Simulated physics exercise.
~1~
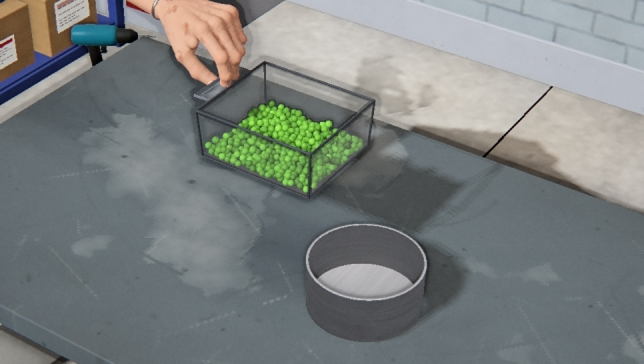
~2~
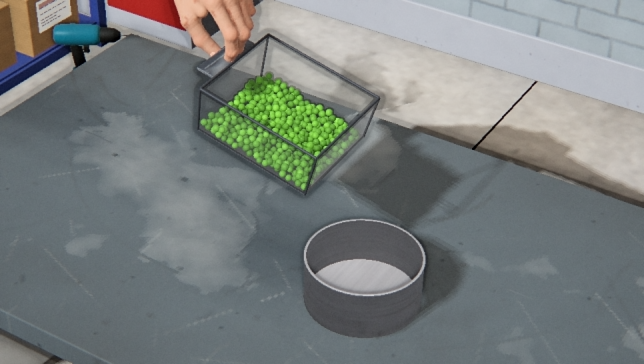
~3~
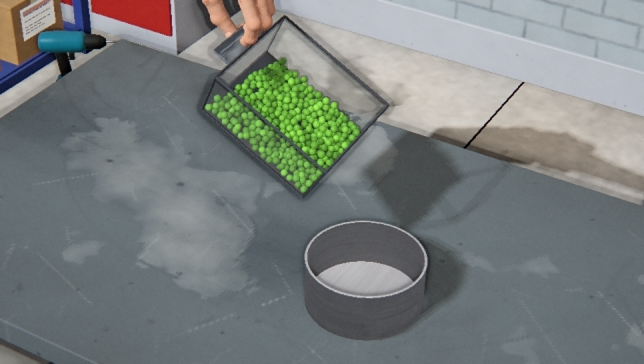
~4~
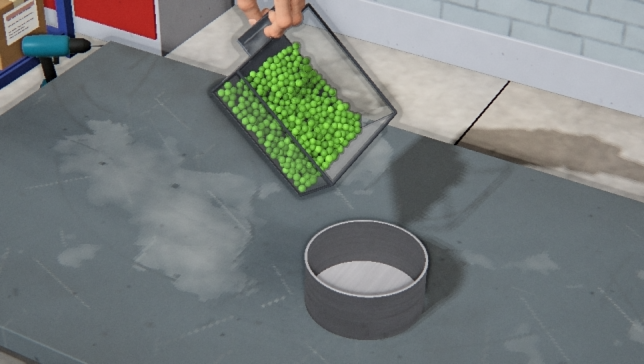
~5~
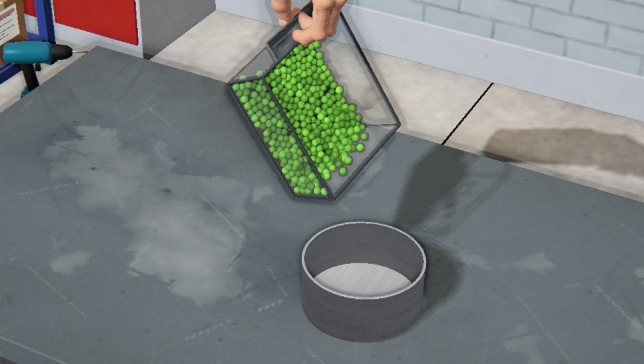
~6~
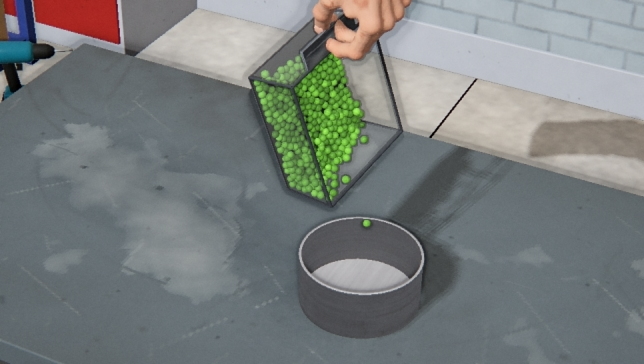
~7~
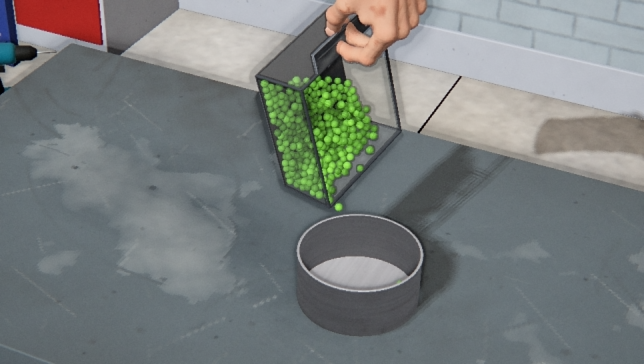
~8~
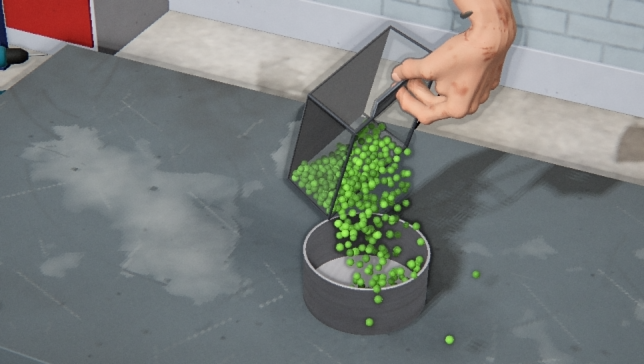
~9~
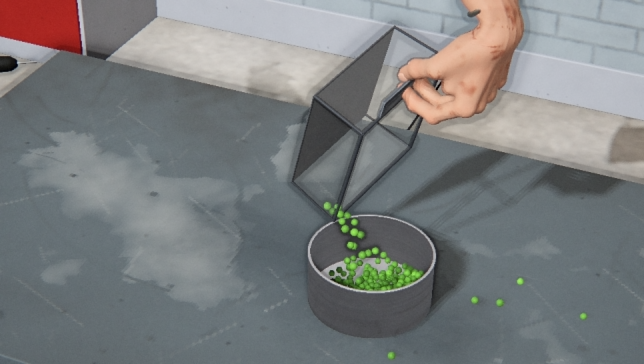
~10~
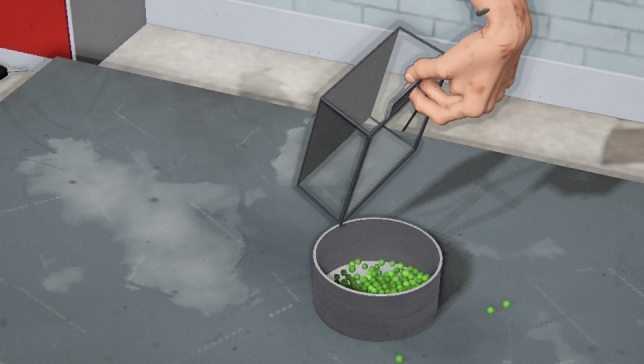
A hand tips a clear box, pouring green peas into a round pot, spilling a few.
